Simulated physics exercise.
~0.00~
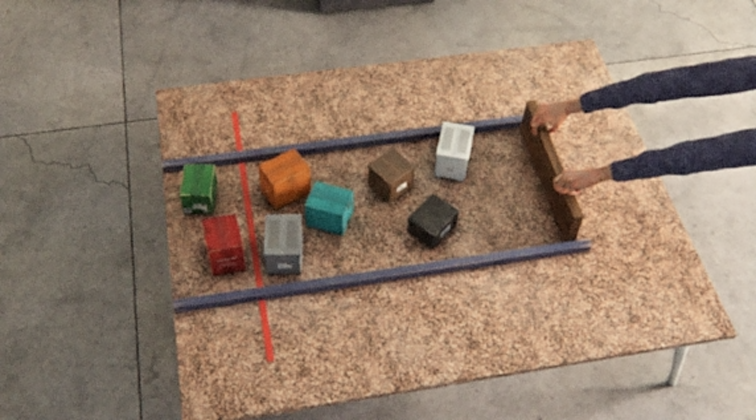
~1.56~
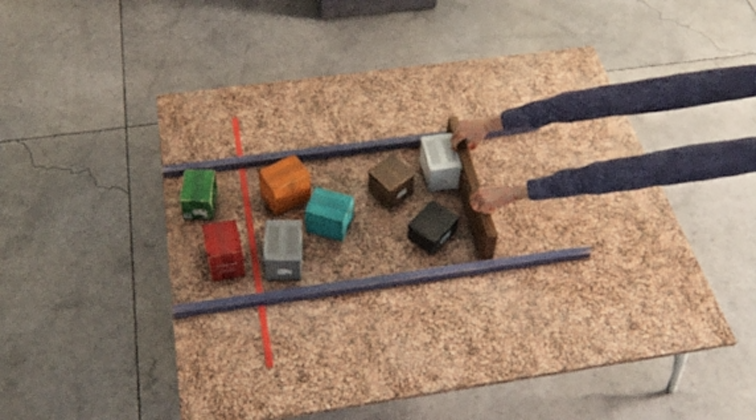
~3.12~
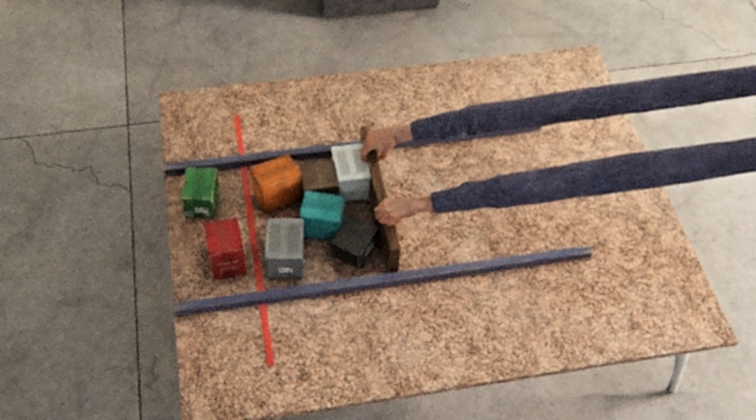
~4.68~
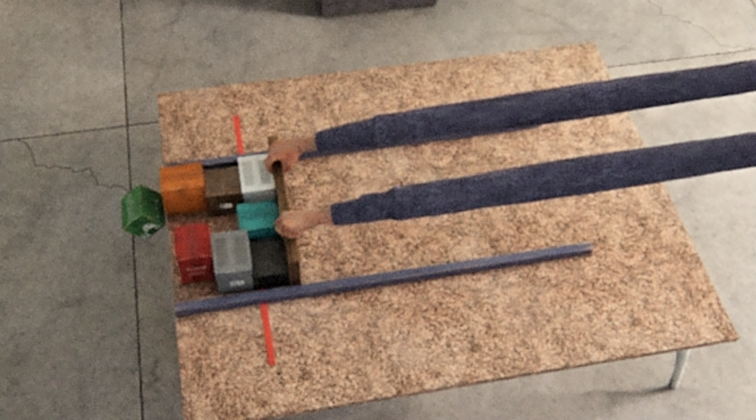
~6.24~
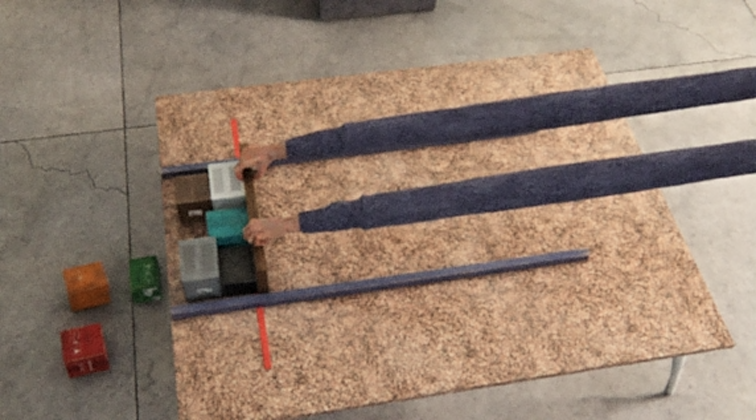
Hands pushing a plank left between two battens, bunching coloured blocks past a red line until green, orange and red ones fall off.
